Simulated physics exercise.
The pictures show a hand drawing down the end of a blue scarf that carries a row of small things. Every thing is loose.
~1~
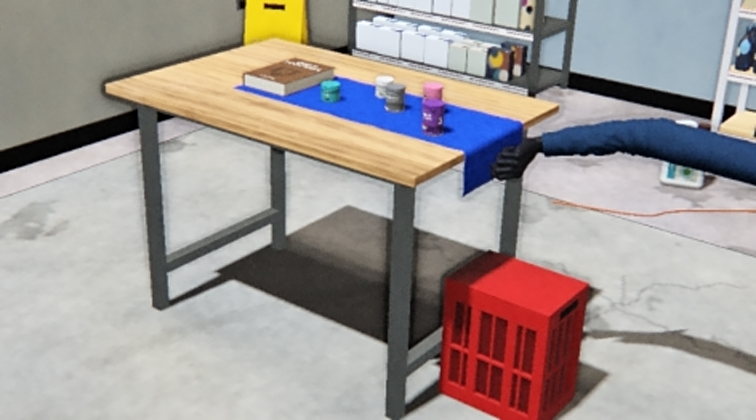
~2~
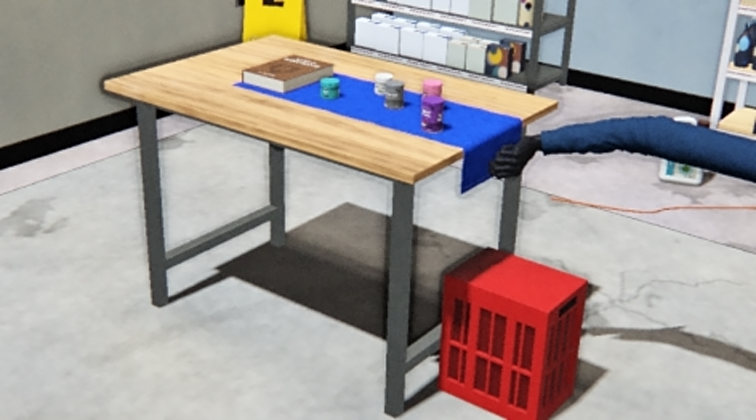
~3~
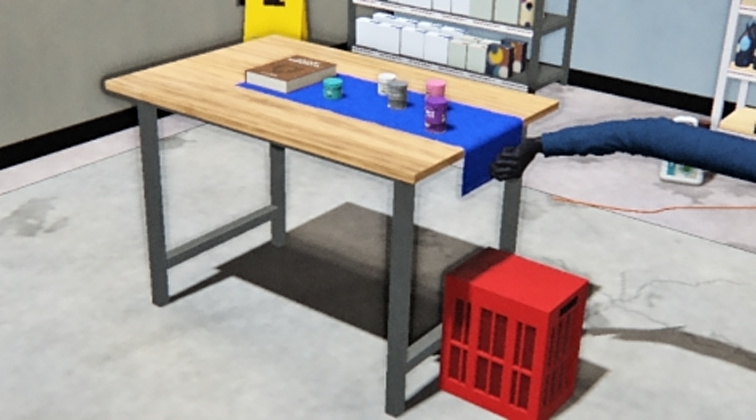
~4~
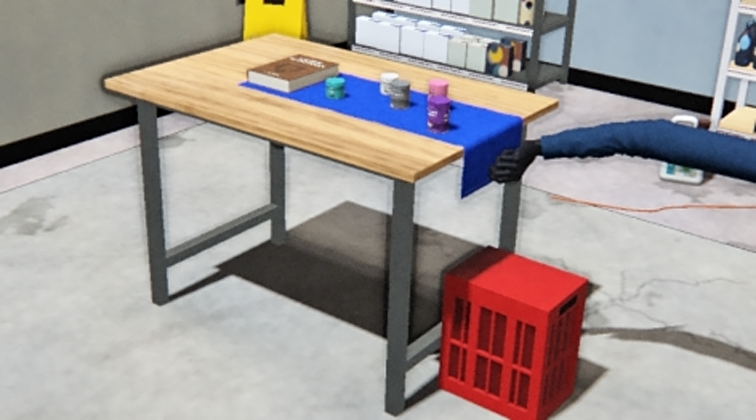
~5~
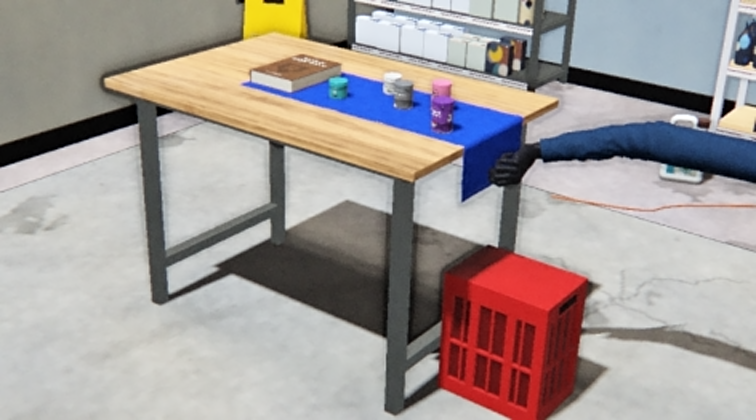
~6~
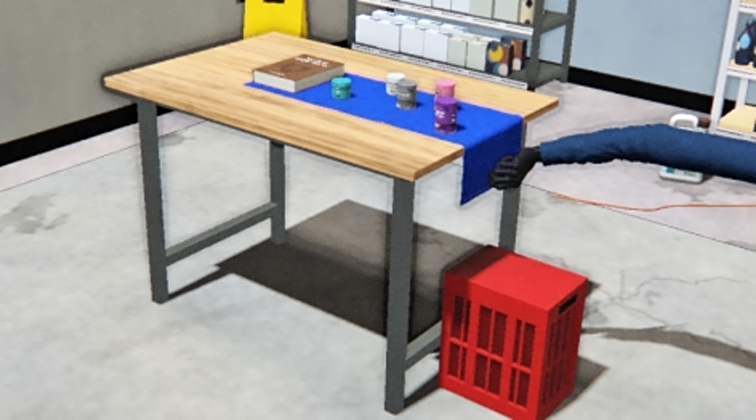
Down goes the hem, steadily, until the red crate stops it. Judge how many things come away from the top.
Okay, the things that come down total two by my count.
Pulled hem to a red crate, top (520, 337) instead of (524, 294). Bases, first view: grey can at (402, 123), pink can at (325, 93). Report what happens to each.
As for the grey can, it leaves the top; as for the pink can, it holds its spot.
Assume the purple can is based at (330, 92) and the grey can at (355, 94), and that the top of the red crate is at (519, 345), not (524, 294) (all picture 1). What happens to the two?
The purple can? Safe. The grey can? Safe.
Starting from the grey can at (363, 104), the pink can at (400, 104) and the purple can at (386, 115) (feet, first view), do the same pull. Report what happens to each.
I'd say the grey can hangs on, the pink can hangs on, and the purple can hangs on.
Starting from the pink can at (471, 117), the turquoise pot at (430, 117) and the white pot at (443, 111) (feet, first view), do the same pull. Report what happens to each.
The pink can comes down, the turquoise pot is carried off, the white pot tumbles off.
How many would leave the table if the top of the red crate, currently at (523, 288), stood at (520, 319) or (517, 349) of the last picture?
Counts: 3 / 4.
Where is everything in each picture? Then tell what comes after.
In the first picture, hem (462, 197); purple can (434, 103); pink can (433, 85); grey can (396, 86); white pot (385, 79); turquoise pot (331, 84); top of the crate (524, 294).
In the second picture, hem (461, 194); purple can (434, 99).
In the third picture, hem (462, 197); pink can (436, 82).
In the fourth picture, hem (461, 199); grey can (401, 83); top of the crate (523, 290).
In the fifth picture, hem (461, 203); white pot (393, 75).
In the sixth picture, hem (460, 206); purple can (447, 100); pink can (446, 82); grey can (407, 83); white pot (396, 76); turquoise pot (342, 80).
Soon after, hem near (488, 238); purple can gone.
Then, hem on the crate; purple can and pink can gone.
At rest, hem on the crate; purple can and pink can gone. The table loses two.
